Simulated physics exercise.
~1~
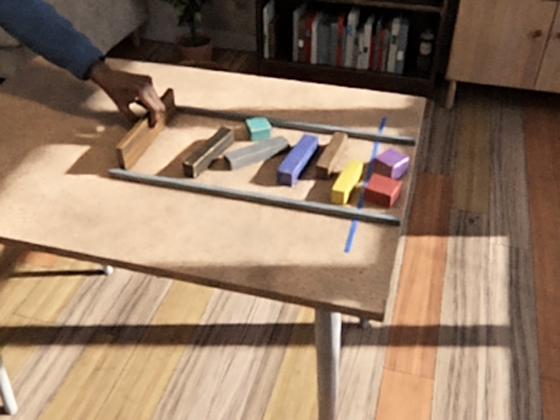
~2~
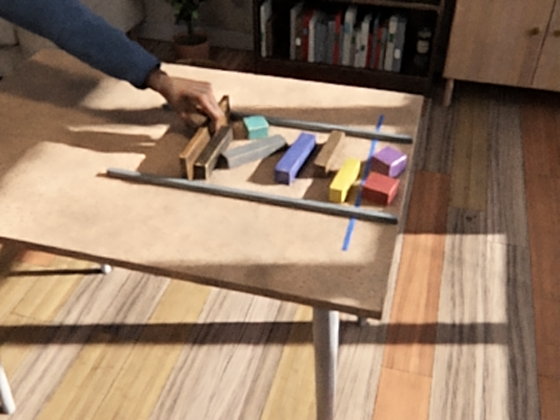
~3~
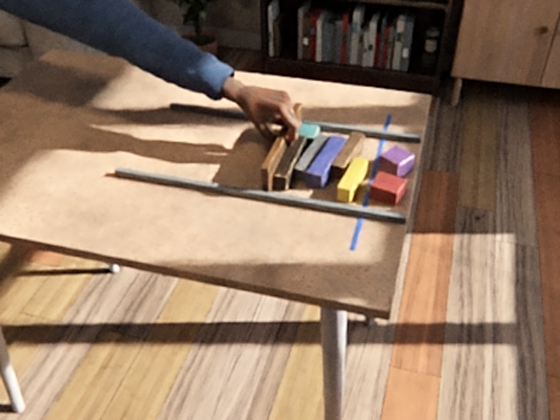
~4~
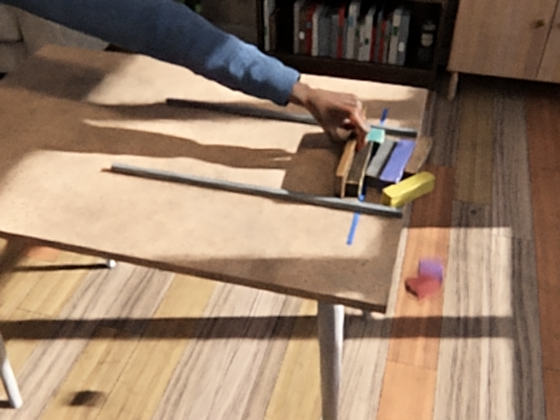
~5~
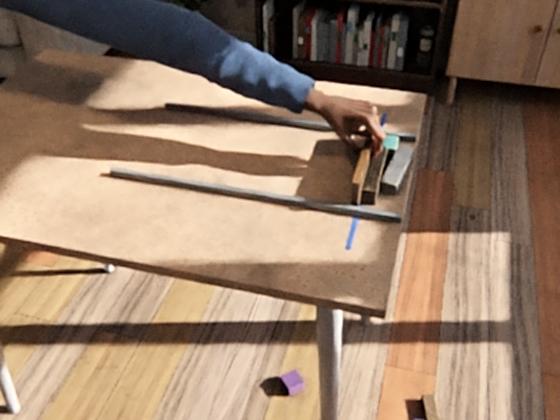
A hand slides a wooden board rightward between two rails on a table, bunching the loose coloured blocks and bars together and pushing them toward the edge. The red and purple blocks drop first, then the yellow, blue and brown bars go over, while a few pieces remain by the board.
